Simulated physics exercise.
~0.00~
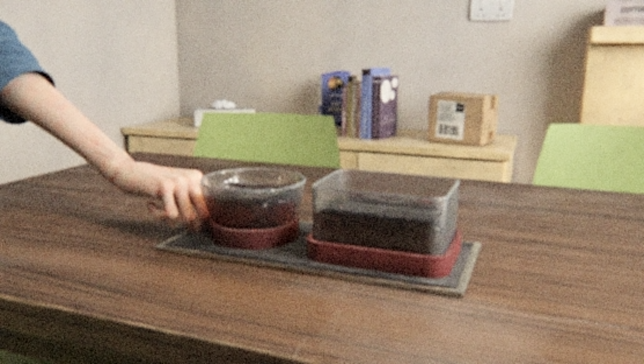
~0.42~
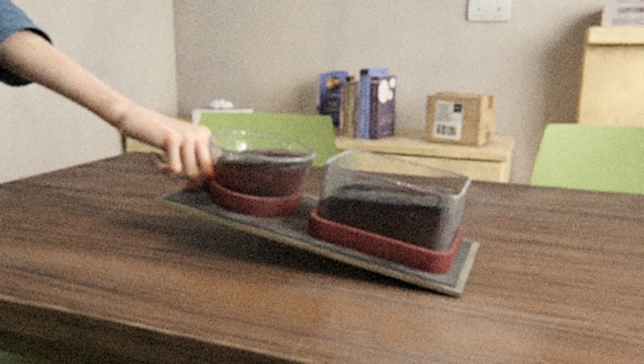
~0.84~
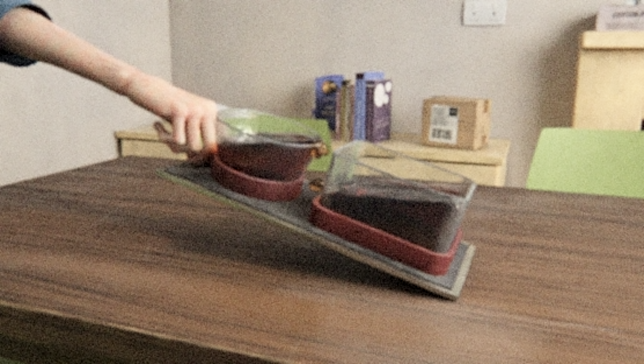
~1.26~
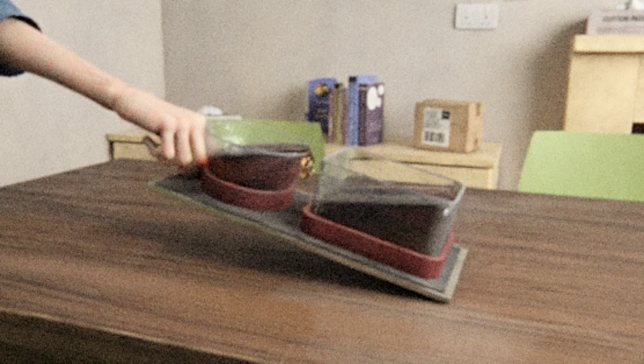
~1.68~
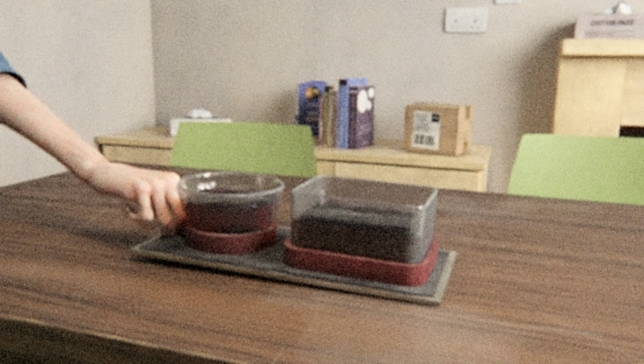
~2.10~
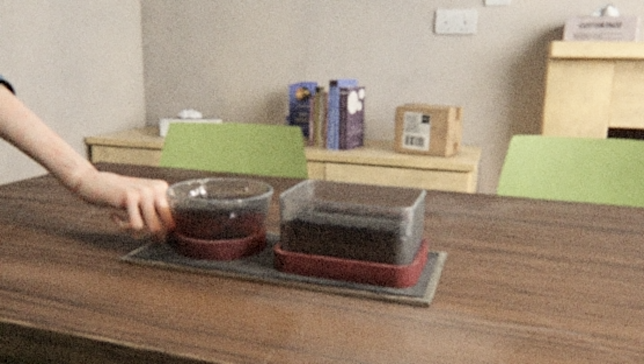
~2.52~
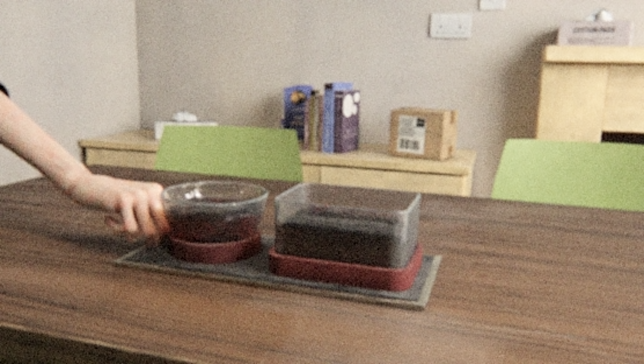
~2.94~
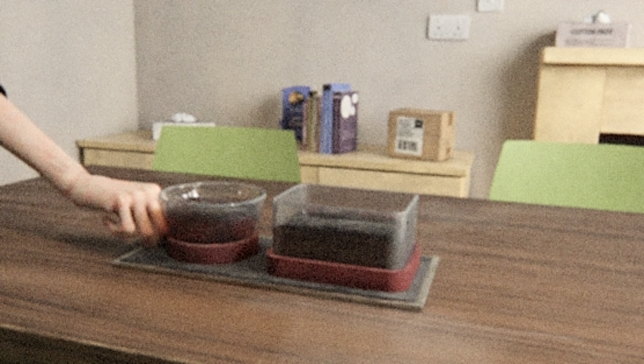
A hand lifts the left edge of a tray holding a round glass bowl and a rectangular clear container of dark contents, tilting both in their red holders, then lowers it until the tray rests flat on the wooden table, the hand still beside the bowl.
